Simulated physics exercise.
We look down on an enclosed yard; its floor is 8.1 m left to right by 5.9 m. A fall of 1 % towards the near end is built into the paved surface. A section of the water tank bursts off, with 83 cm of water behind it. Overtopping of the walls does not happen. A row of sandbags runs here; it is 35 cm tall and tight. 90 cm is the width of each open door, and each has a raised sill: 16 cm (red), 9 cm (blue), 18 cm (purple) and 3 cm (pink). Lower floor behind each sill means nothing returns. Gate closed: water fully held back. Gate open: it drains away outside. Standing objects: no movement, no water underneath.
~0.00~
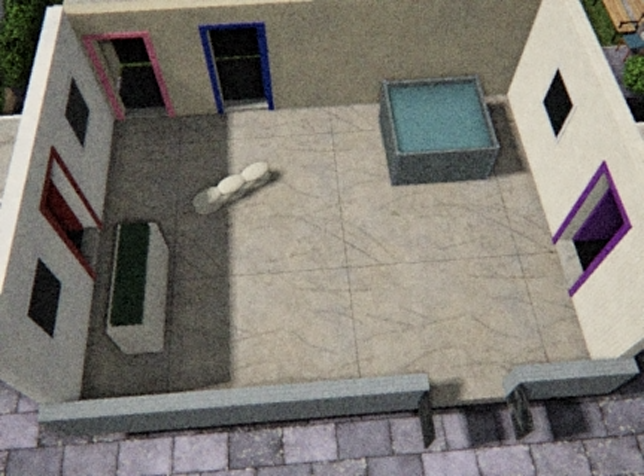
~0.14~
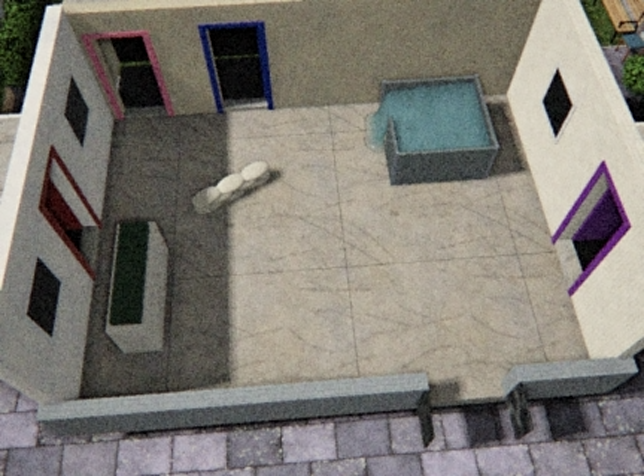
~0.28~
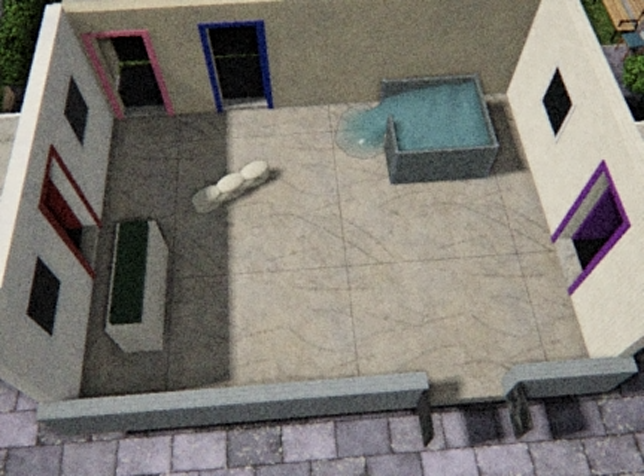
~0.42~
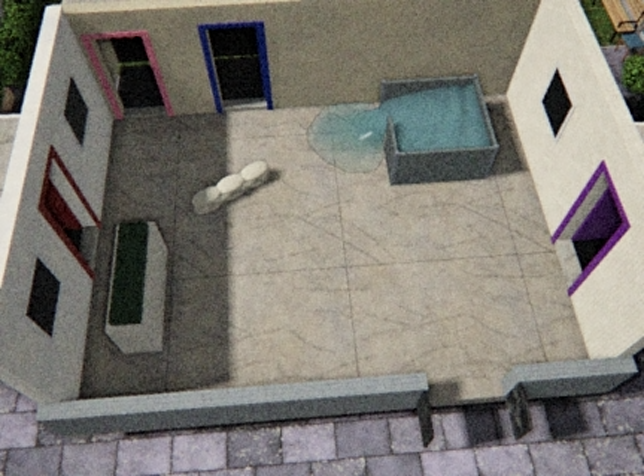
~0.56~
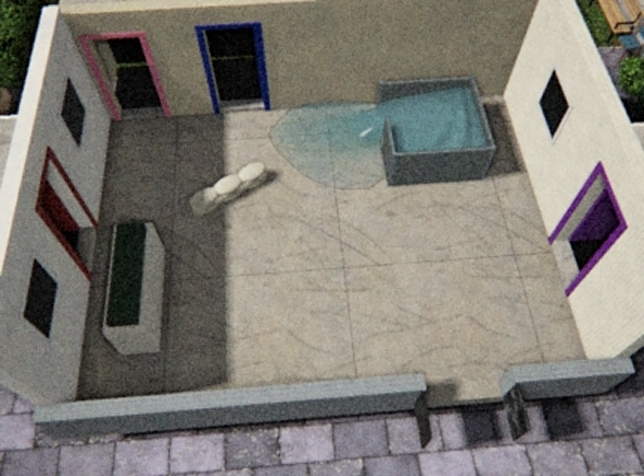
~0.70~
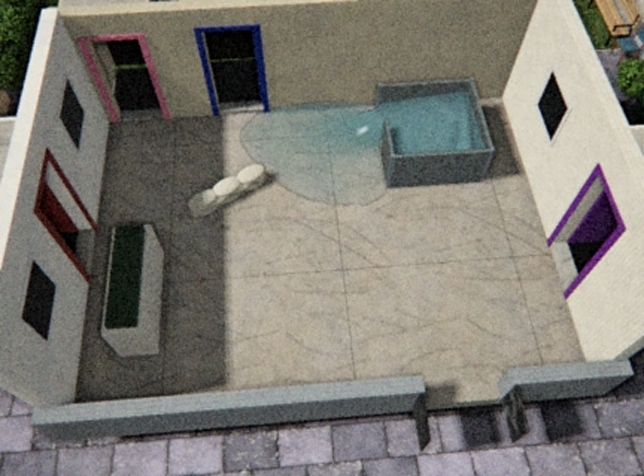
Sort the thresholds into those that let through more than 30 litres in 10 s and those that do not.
Sorted: Red door does not; blue door does not; purple door does not; pink door lets more through.
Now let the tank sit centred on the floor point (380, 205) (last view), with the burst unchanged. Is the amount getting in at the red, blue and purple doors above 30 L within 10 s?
Well, red ends up inside the mark, blue ends up beyond the mark and purple ends up inside the mark.
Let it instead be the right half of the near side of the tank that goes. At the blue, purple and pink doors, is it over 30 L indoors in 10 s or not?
Result: Blue limit not passed, purple limit not passed, pink limit not passed.
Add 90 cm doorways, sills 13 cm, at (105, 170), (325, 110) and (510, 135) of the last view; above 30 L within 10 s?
Note, doorways in listed order: Goes beyond, goes beyond, stays short.
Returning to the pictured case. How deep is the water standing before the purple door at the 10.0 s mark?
Roughly 8.0 centimetres.
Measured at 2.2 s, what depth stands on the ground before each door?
In cm: Red 0, blue 11, purple 0, pink 6.
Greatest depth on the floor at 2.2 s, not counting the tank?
Roughly 38 cm.
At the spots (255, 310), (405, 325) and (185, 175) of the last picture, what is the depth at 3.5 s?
2, 0 and 6 cm, respectively.
After 1.4 s water covers 25 % of the floor and is deepest (40 cm) near (372, 131); red door not reached, blue door 12 cm at the sill, 0 L in, purple door not reached, pink door 5 cm at the sill, 0 L in.
After 2.2 s water covers 35 % of the floor and is deepest (38 cm) near (104, 170); red door not reached, blue door 11 cm at the sill, 3 L in, purple door not reached, pink door 6 cm at the sill, 1 L in.
After 3.5 s water covers 45 % of the floor and is deepest (24 cm) near (112, 184); red door 12 cm at the sill, 0 L in, blue door 8 cm at the sill, 5 L in, purple door not reached, pink door 14 cm at the sill, 45 L in.
After 6.0 s water covers 55 % of the floor and is deepest (24 cm) near (73, 418); red door 11 cm at the sill, 0 L in, blue door 5 cm at the sill, 5 L in, purple door not reached, pink door 11 cm at the sill, 165 L in.
After 10.0 s water covers 85 % of the floor and is deepest (13 cm) near (584, 376); red door 8 cm at the sill, 0 L in, blue door 3 cm at the sill, 5 L in, purple door 8 cm at the sill, 0 L in, pink door 6 cm at the sill, 239 L in.
